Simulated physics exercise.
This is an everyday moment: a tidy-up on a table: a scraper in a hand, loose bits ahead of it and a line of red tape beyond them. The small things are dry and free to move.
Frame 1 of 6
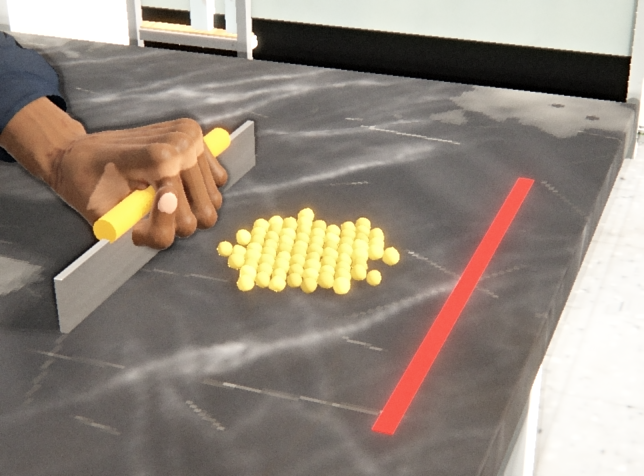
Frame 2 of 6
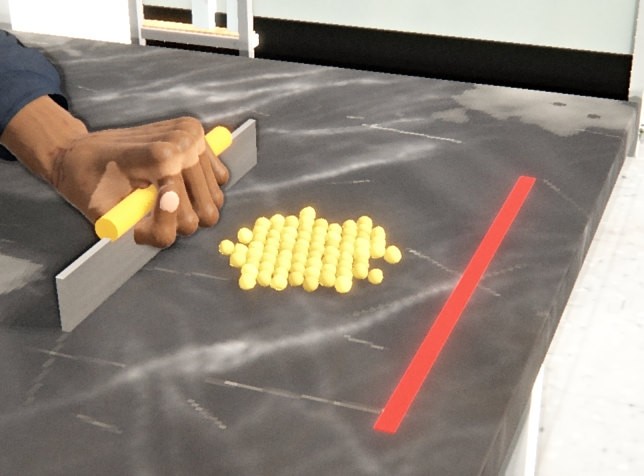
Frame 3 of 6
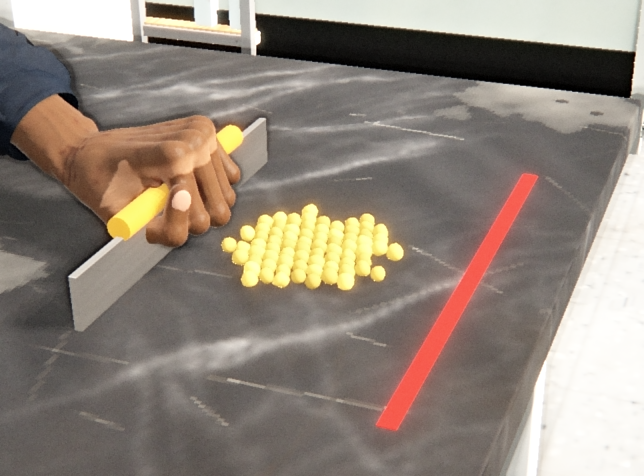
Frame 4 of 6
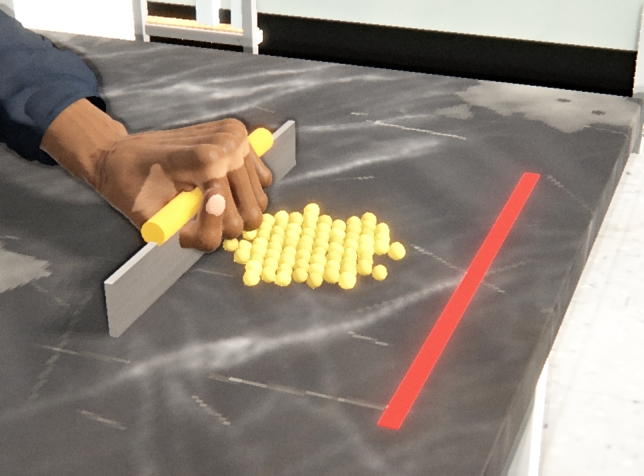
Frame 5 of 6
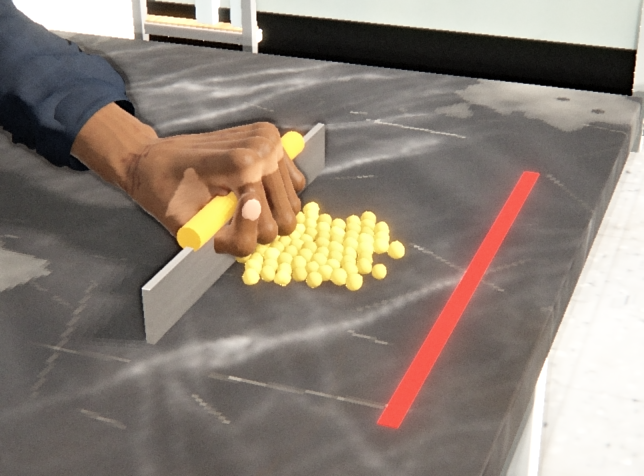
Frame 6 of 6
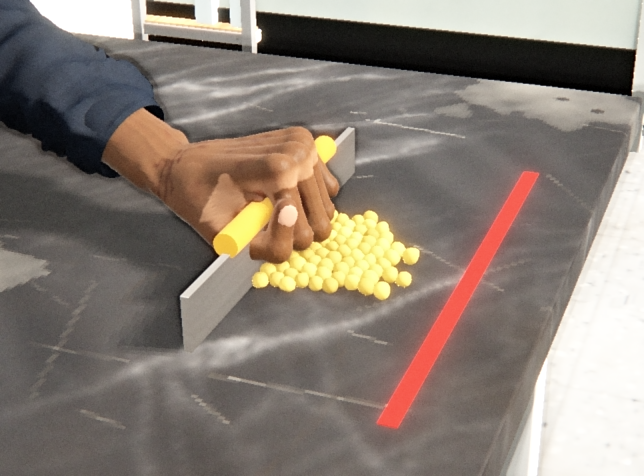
We see a hand holding a scraper by its yellow handle on a dark marbled table, at first barely moving, then sliding it right into a heap of small yellow balls and pushing them toward a strip of red tape.
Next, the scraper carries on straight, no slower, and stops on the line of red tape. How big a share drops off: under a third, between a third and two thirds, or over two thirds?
To the floor: Not even a third.
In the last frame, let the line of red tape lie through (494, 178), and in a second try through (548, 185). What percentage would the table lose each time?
The shares are 0 and 40 percent, in that order.
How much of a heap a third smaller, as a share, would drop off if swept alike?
Count per hundred: Around 10.
Shortly afterwards, scraper still moving, near (384, 216); heap all on the table, its front near (490, 273).
Next, scraper stopped at the red tape; heap a little over the edge.
Some moments later, scraper stopped at the red tape; heap near a quarter over the edge.
In the end, scraper stopped at the red tape; heap near a quarter over the edge.
